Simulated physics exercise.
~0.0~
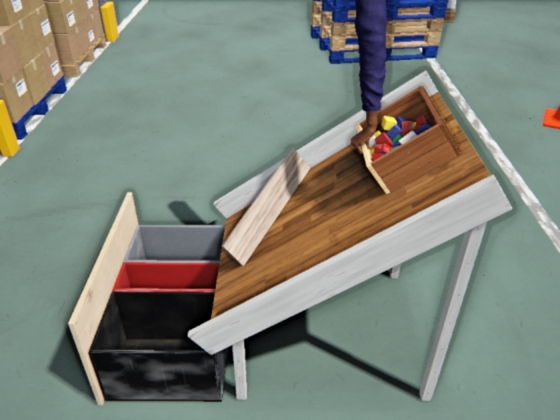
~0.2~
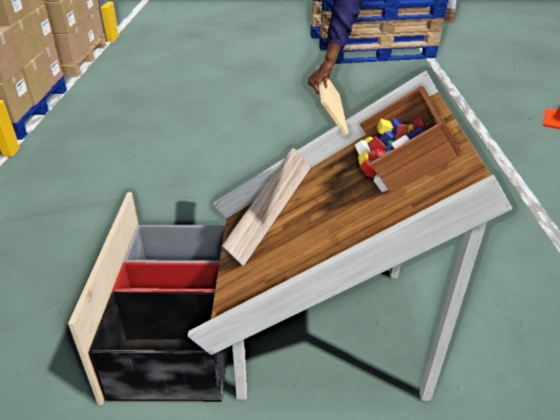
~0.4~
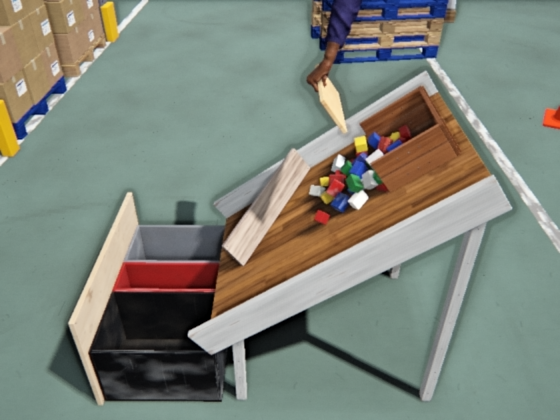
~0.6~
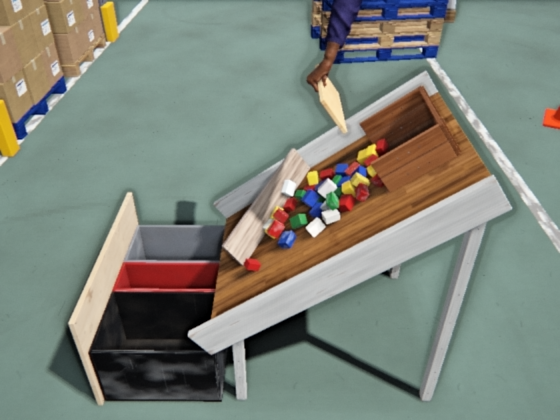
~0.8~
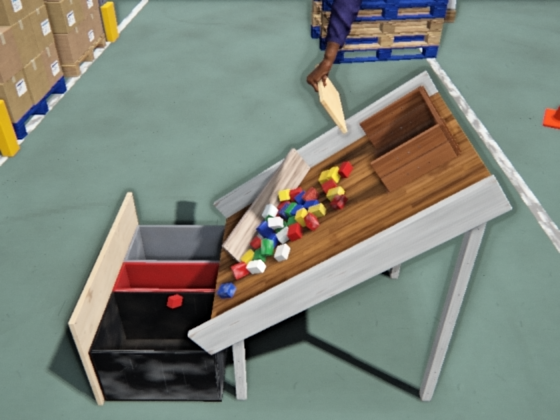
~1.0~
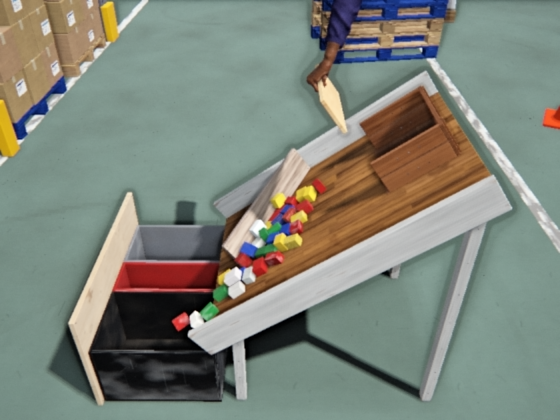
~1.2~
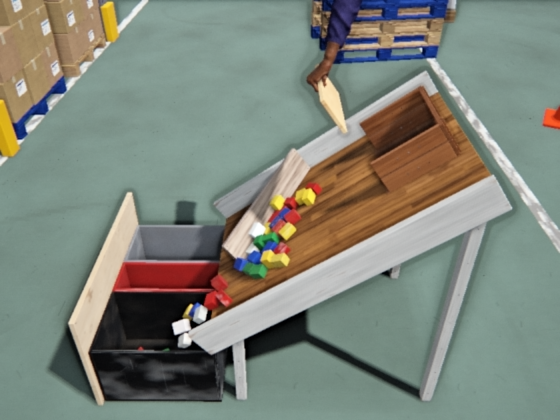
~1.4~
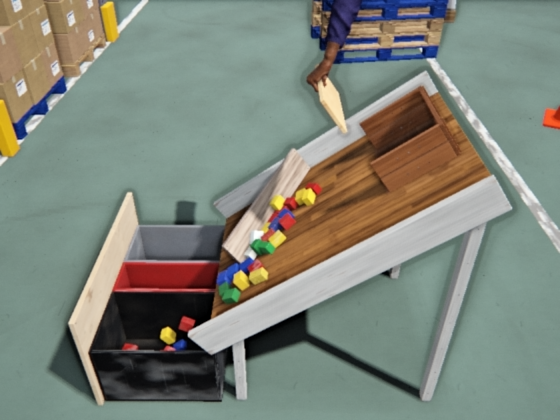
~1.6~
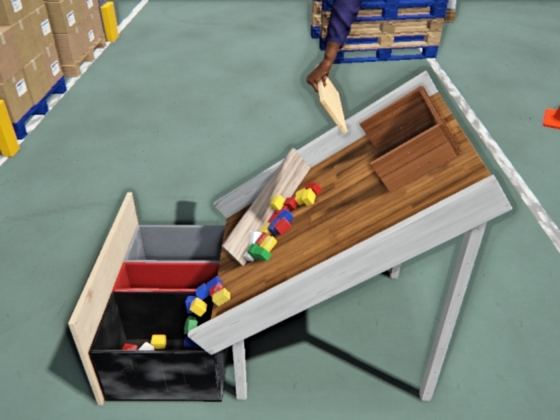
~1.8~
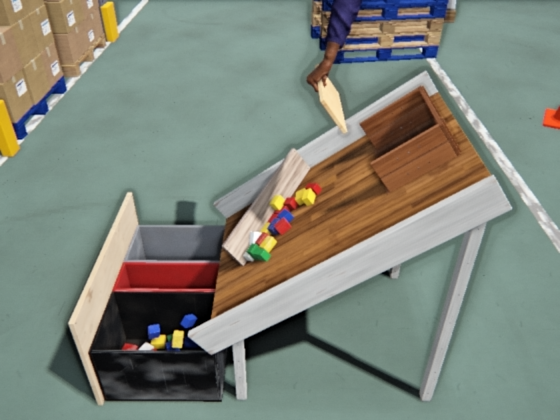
A dark-skinned hand in a purple sleeve lifts a small wooden gate from a pen at the top of a sloping wooden table, seen from above in a warehouse with stacked boxes and blue pallets. Below on the left stand a black tote, a red tote and a grey bin, backed by a pale board. Colourful toy bricks spill from the pen and tumble down toward an angled board. They slide along it to the lower corner and drop into the black tote. At the end many lie there, while a cluster stays resting against the board.
